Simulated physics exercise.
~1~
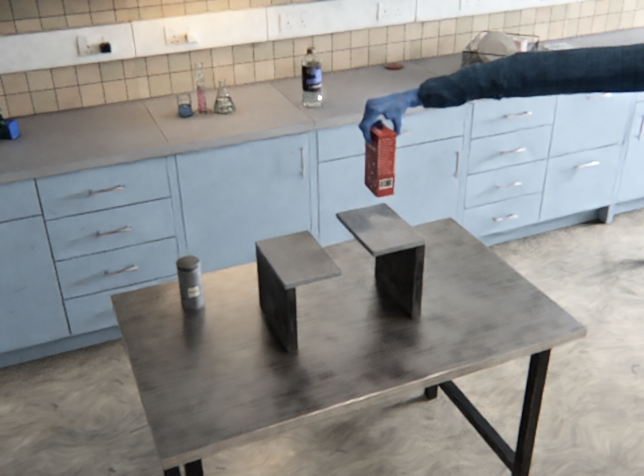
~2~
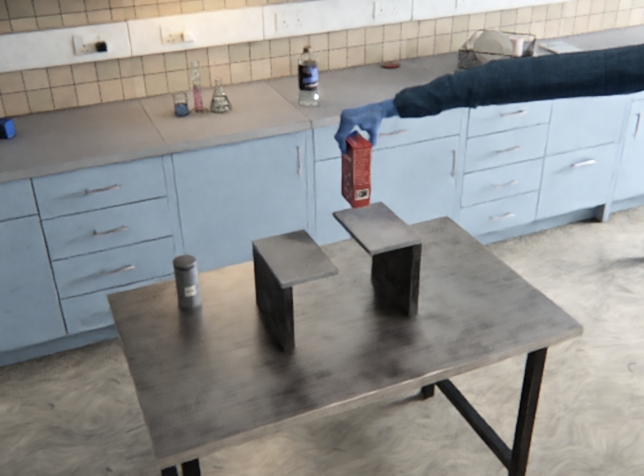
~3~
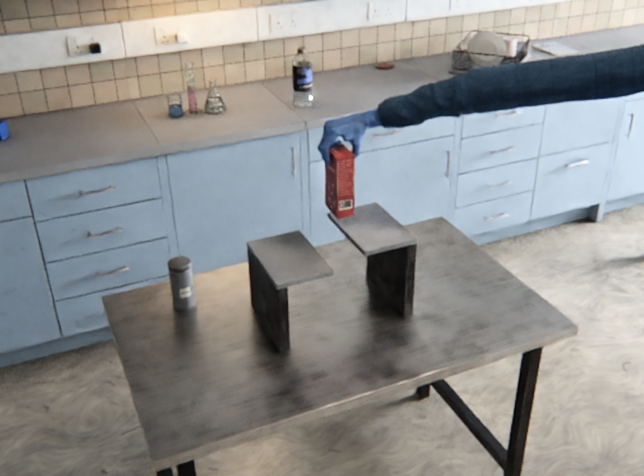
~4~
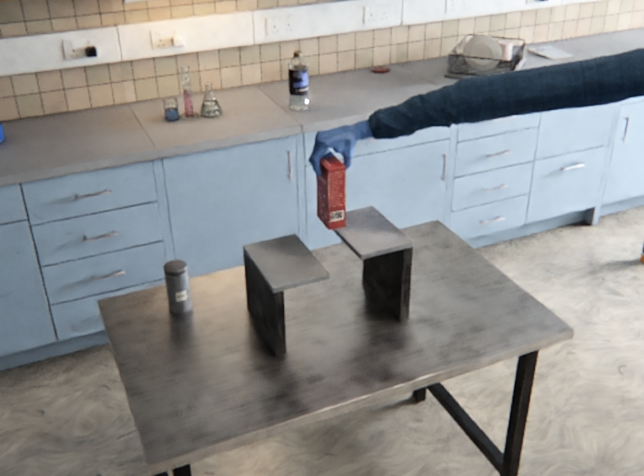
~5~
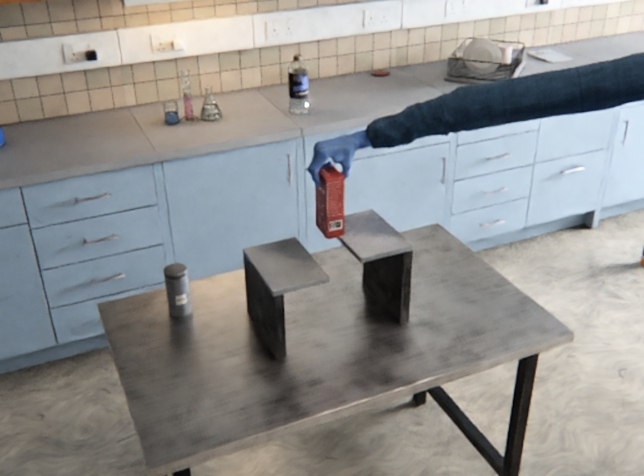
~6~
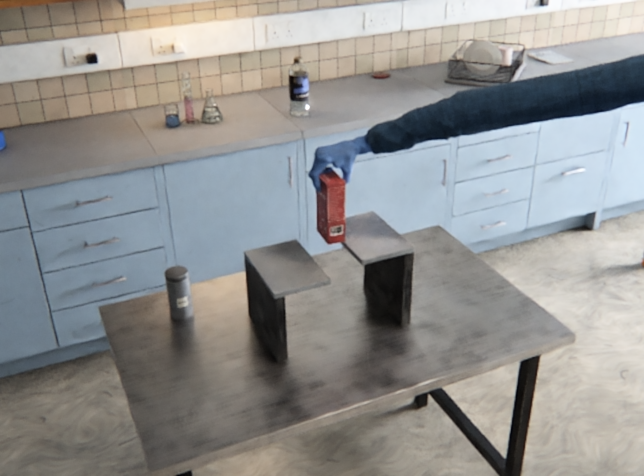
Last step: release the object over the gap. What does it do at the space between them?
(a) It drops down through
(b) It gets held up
It drops down through (a).
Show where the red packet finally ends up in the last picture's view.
Pretty much around (331, 293), I'd say.
Then, 0.20 s later than the last frame, red packet moved a little near (331, 223).
Then, 0.30 s later than the last frame, red packet moved well along near (331, 270).
Then, 0.40 s later than the last frame, red packet moved well along near (331, 283).
Then, 0.60 s later than the last frame, red packet moved well along near (331, 293).
When it is over, moved from the start, red packet; grey jar as before. End places, in pixels of the last picture, red packet near (331, 293). The packet drops through.
